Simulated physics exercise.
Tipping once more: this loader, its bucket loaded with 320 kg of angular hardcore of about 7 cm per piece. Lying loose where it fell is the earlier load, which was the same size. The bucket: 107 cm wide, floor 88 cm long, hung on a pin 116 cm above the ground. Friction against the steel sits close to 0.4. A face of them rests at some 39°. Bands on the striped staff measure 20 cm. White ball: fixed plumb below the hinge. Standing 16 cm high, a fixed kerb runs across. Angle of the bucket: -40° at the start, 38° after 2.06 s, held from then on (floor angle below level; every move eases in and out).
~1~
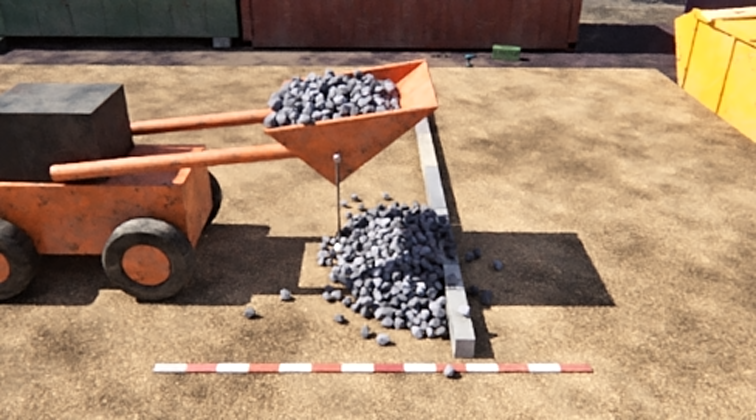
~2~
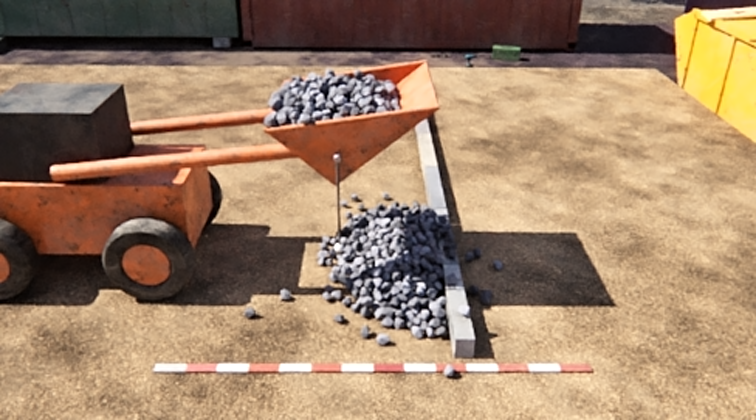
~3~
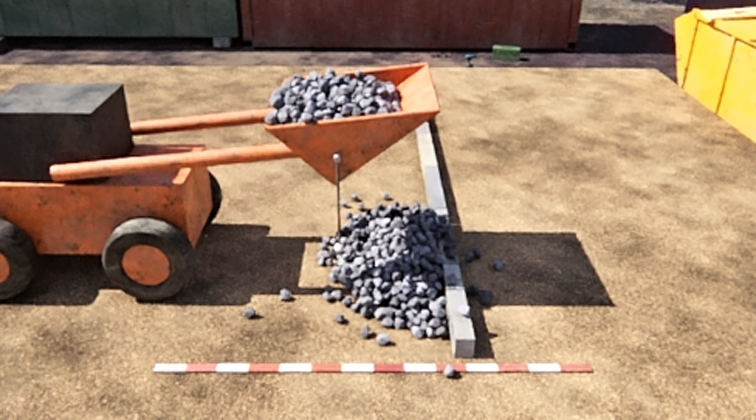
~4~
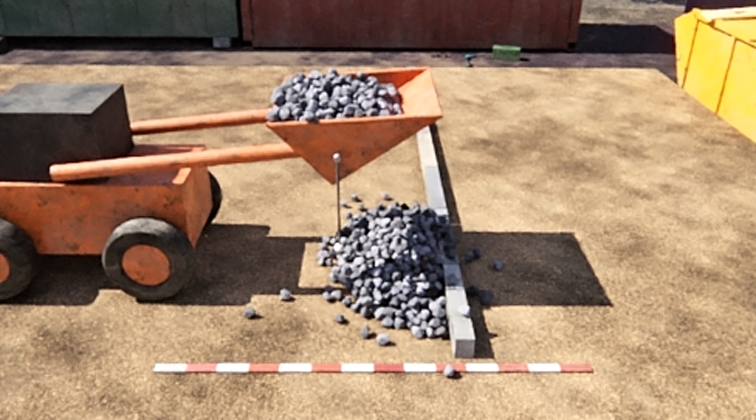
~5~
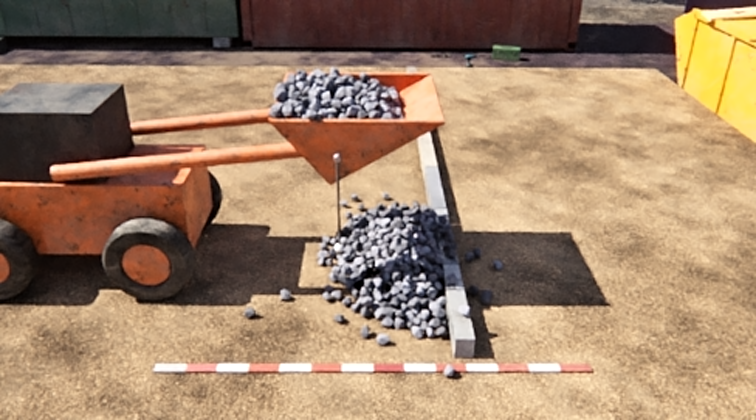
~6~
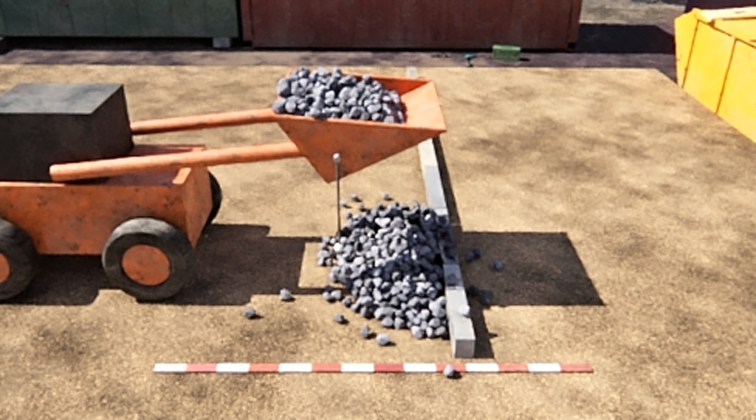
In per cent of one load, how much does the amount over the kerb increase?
About 60 per cent.
Then, 1.0 s after the last picture the floor is at 26°; in per cent of one load, 100 in the bucket, 99 on this side of the kerb, 1 over the kerb; the foremost stones are at (474, 267).
Then, 1.6 s after the last picture the floor is at 38°; in per cent of one load, 33 in the bucket, 149 on this side of the kerb, 17 over the kerb; the foremost stones are at (503, 253).
Then, 2.0 s after the last picture the floor is at 38°; in per cent of one load, 5 in the bucket, 150 on this side of the kerb, 44 over the kerb; the foremost stones are at (555, 266).
Then, 4.5 s after the last picture the floor is at 38°; in per cent of one load, 0 in the bucket, 139 on this side of the kerb, 61 over the kerb; the foremost stones are at (581, 266). Net gain over the kerb, 60.
